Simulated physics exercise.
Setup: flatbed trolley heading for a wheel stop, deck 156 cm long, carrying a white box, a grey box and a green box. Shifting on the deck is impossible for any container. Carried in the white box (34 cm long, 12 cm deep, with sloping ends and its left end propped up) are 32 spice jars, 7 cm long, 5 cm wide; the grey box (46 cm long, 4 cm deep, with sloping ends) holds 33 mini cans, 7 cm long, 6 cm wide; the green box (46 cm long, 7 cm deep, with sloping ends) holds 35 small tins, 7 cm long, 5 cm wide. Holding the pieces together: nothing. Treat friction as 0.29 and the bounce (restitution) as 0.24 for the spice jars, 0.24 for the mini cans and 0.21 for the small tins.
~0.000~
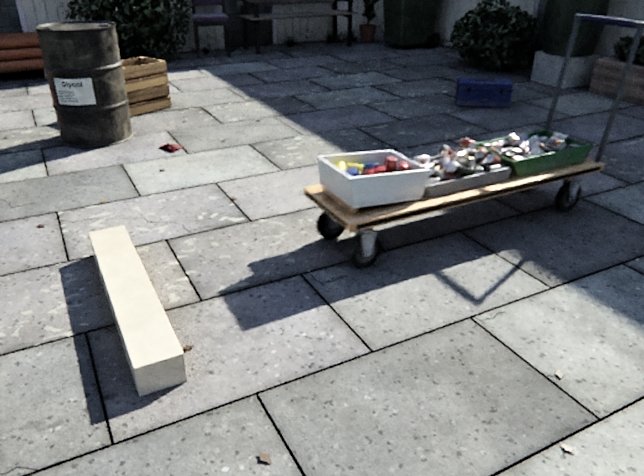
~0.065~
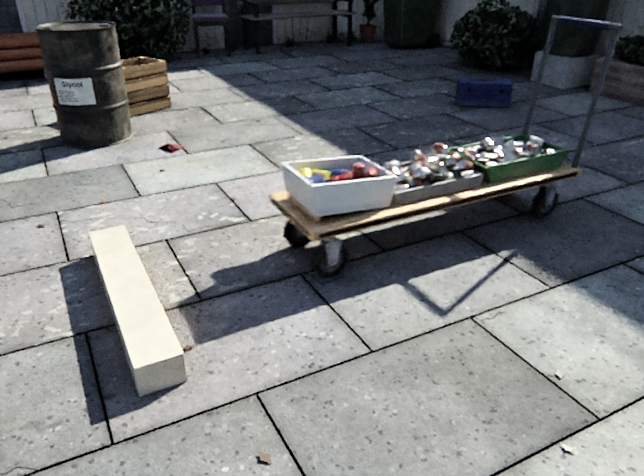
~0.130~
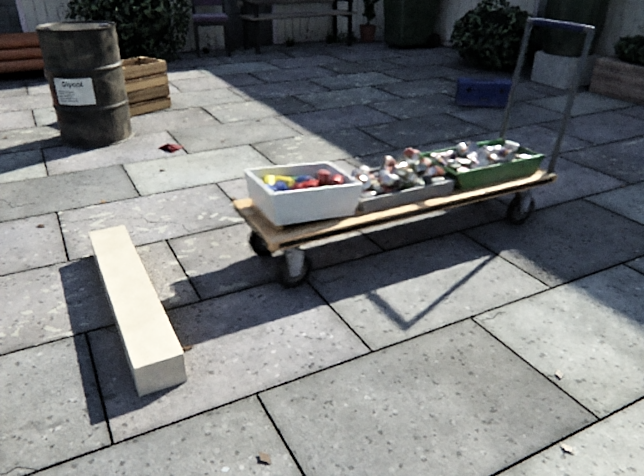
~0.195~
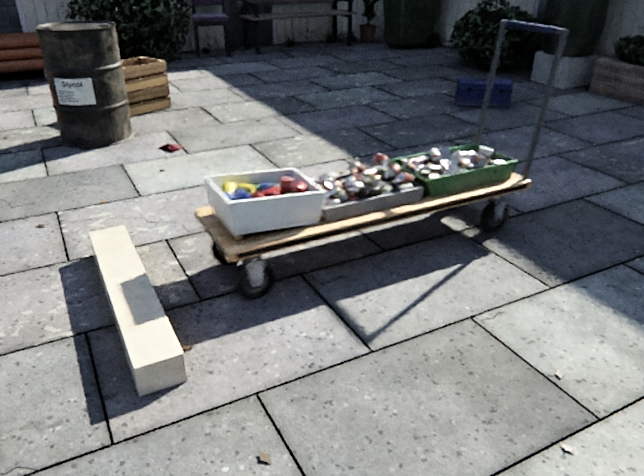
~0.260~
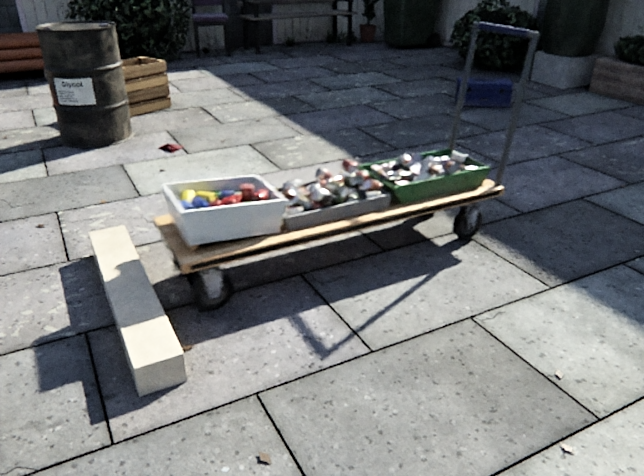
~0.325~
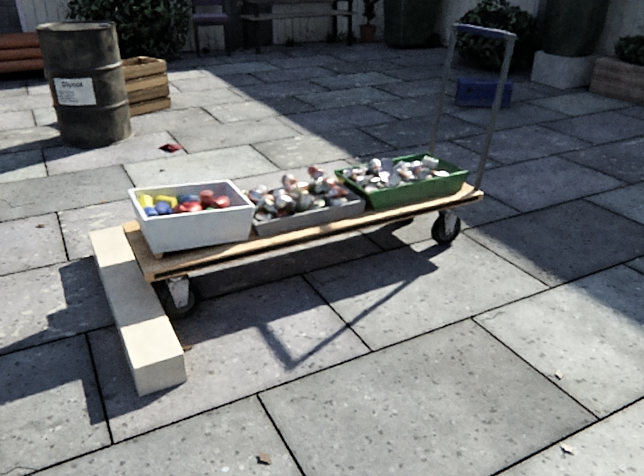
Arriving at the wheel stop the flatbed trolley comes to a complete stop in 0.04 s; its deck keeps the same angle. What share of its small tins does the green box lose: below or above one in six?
It sheds more than a sixth of them.
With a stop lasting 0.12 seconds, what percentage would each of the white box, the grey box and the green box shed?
White box 0 %, grey box 20 %, green box 20 %.
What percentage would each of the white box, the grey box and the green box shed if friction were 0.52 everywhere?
White box 10%, grey box 20%, green box 30%.
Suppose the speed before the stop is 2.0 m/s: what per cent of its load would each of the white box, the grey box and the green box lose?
White box 0 %, grey box 20 %, green box 10 %.
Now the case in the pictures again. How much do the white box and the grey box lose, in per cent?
The white box loses 5 percent and the grey box loses 25 percent.
After 0.39 s, the white box has all 32, the grey box has all 33 and the green box has all 35.
After 0.51 s, the white box is down by 1 of 32, the grey box is down by 5 of 33 and the green box is down by 4 of 35.
After 0.74 s, the white box is down by 1 of 32, the grey box is down by 7 of 33 and the green box is down by 10 of 35.
Outcome (at 1.24 s), the white box is down by 1 of 32, the grey box is down by 8 of 33 and the green box is down by 10 of 35. Asked share, 10 of 35, 29 per cent.
